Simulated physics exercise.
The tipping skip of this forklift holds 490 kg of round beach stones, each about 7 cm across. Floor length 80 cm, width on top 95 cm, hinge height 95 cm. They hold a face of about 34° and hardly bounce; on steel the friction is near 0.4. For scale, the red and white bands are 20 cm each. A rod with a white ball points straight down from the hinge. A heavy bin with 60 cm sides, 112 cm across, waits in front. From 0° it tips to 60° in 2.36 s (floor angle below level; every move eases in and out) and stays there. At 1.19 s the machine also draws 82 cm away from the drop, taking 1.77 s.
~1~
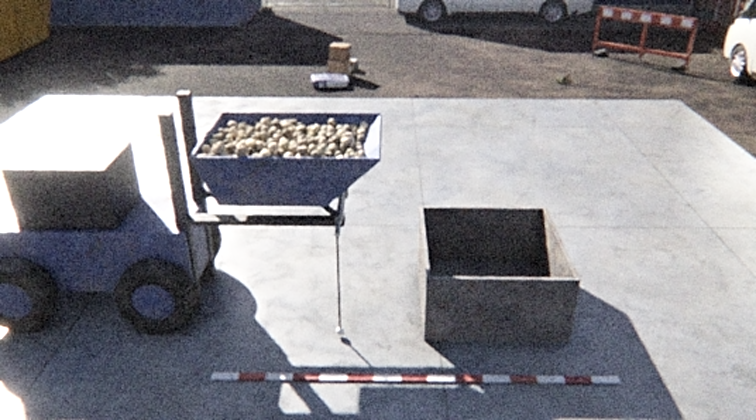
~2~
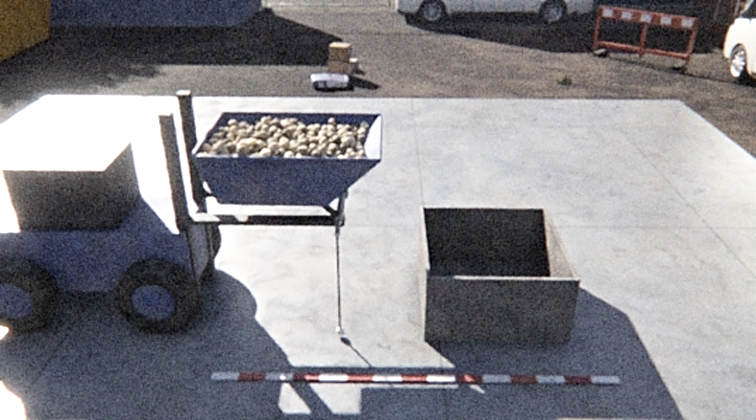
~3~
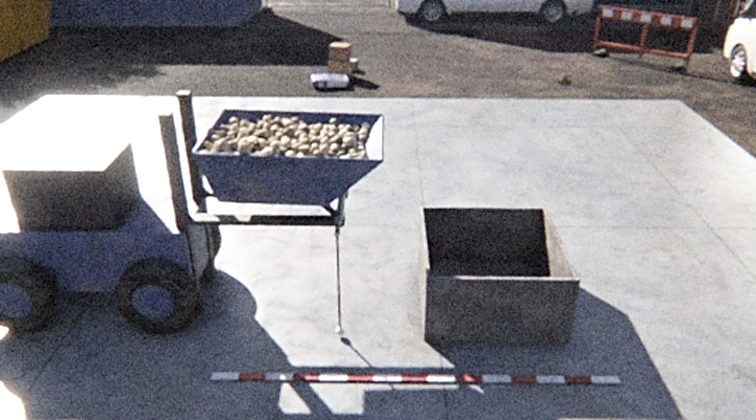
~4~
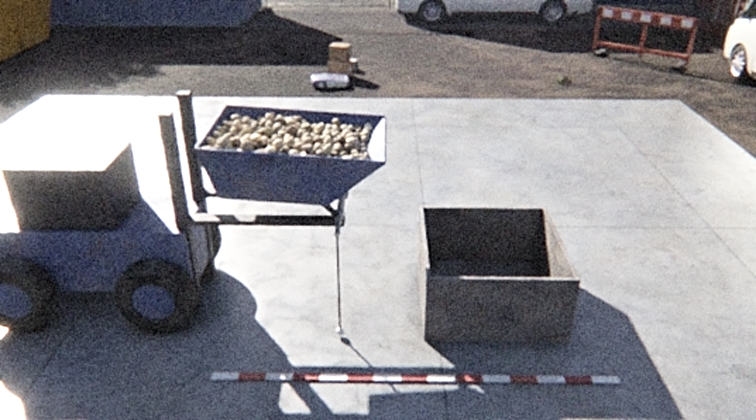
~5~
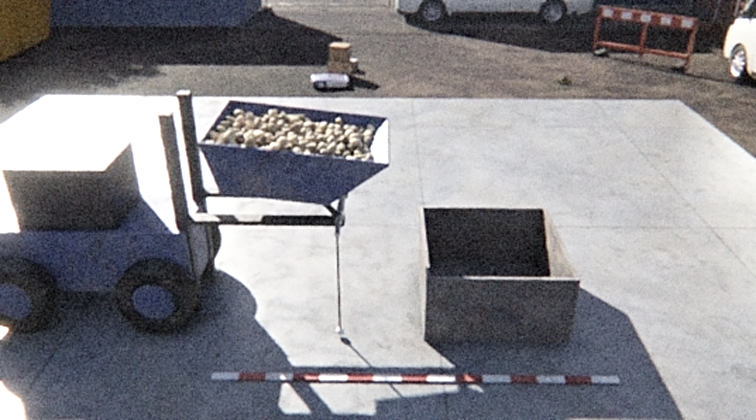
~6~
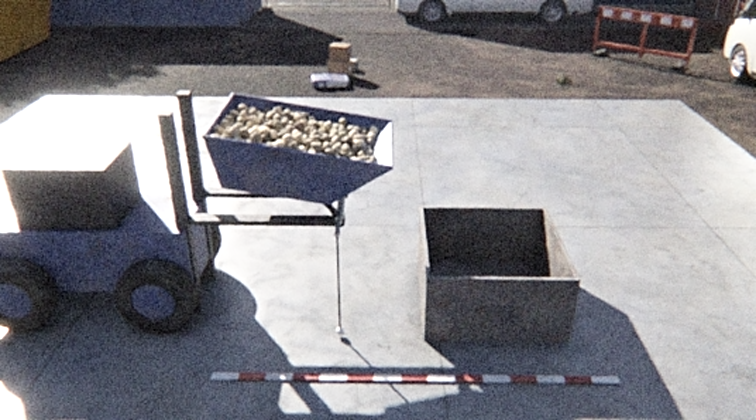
Blue skip of round stones on a forklift sitting level, then tilting slightly down to the right beside an open box.
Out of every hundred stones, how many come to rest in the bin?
About 10 per cent.
A little later the floor is at 51°; 93 % in the tipping skip, 6 % short of the bin, 1 % in the bin; the foremost stones are at (434, 221).
Then the floor is at 60°; 38 % in the tipping skip, 50 % short of the bin, 10 % in the bin, 1 % beside or beyond the bin; the foremost stones are at (525, 300).
Later still the floor is at 60°; 14 % in the tipping skip, 72 % short of the bin, 10 % in the bin, 3 % beside or beyond the bin; the foremost stones are at (563, 301).
In the end the floor is at 60°; 0 % in the tipping skip, 87 % short of the bin, 10 % in the bin, 3 % beside or beyond the bin; the foremost stones are at (565, 310).
